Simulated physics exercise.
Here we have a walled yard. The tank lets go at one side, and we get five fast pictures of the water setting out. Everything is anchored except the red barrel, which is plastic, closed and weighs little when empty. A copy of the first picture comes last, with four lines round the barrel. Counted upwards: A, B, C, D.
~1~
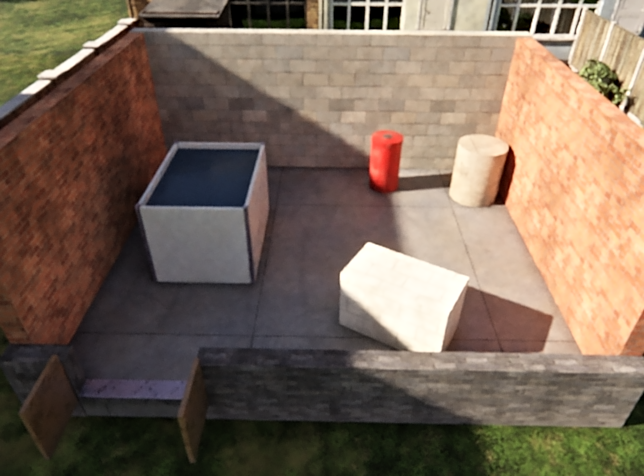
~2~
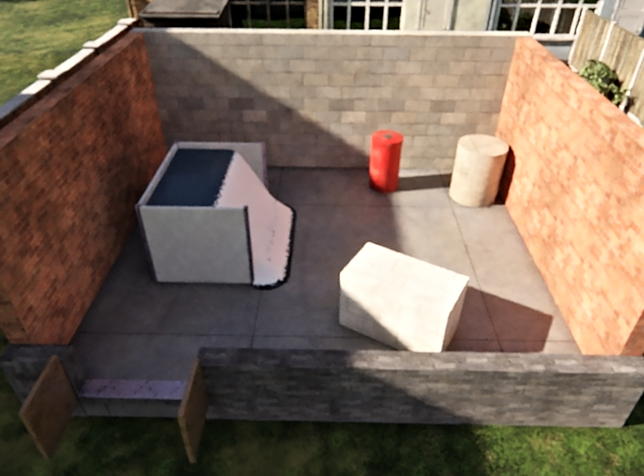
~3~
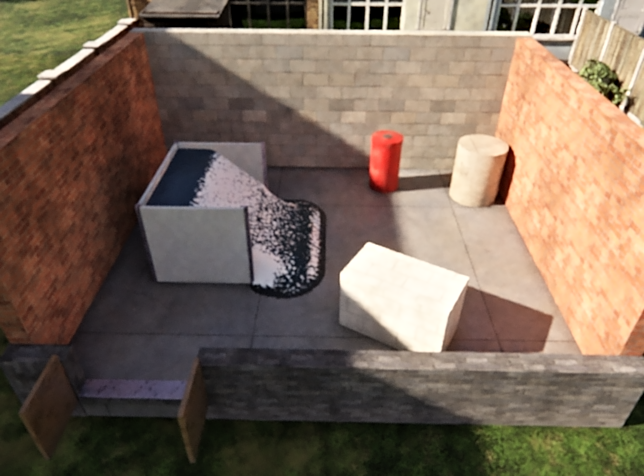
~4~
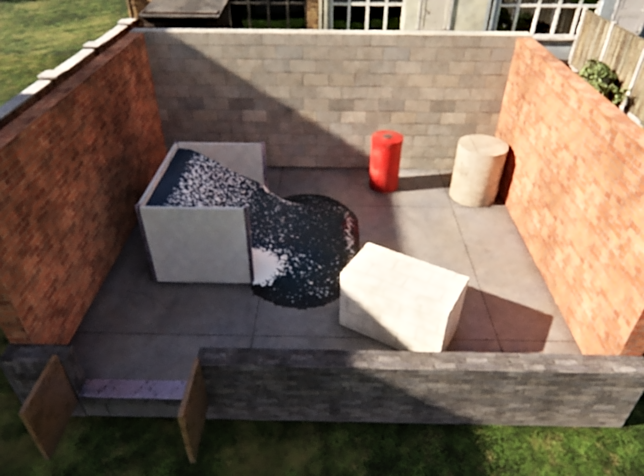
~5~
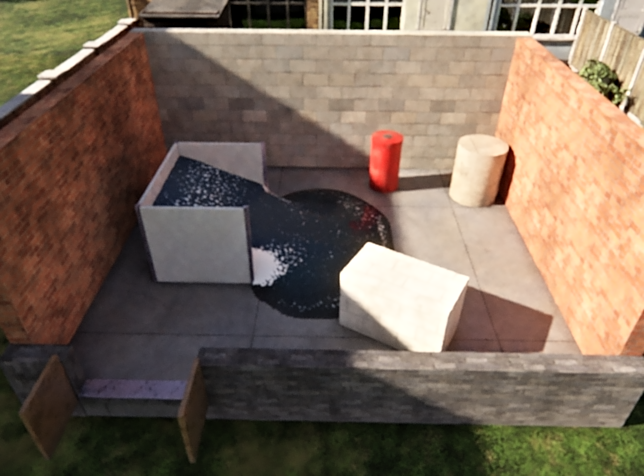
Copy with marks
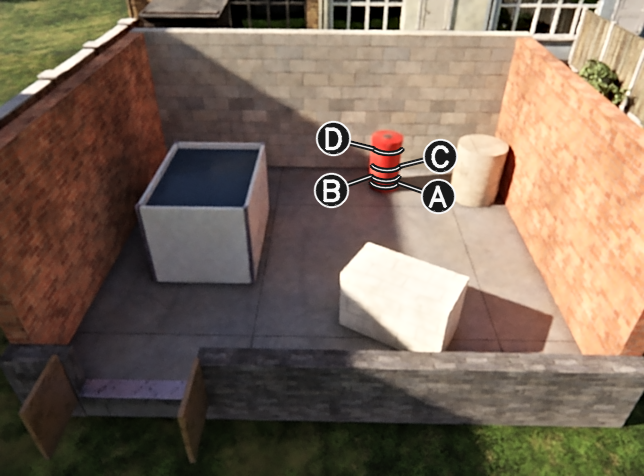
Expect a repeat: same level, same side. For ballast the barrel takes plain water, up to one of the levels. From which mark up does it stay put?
C will do.
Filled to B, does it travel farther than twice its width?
No.
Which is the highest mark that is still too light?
It is B.
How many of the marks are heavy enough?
Two of them.
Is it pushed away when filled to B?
Yes, it does.
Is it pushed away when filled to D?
No, not at all.
In white, A at (385, 187); B at (386, 181); C at (387, 170); D at (388, 153); from the bottom up A, B, C, D.
With A, it is pushed about 3 times its own width away.
With B, it is pushed about its own width away.
With C, it does not move.
With D, it does not move.
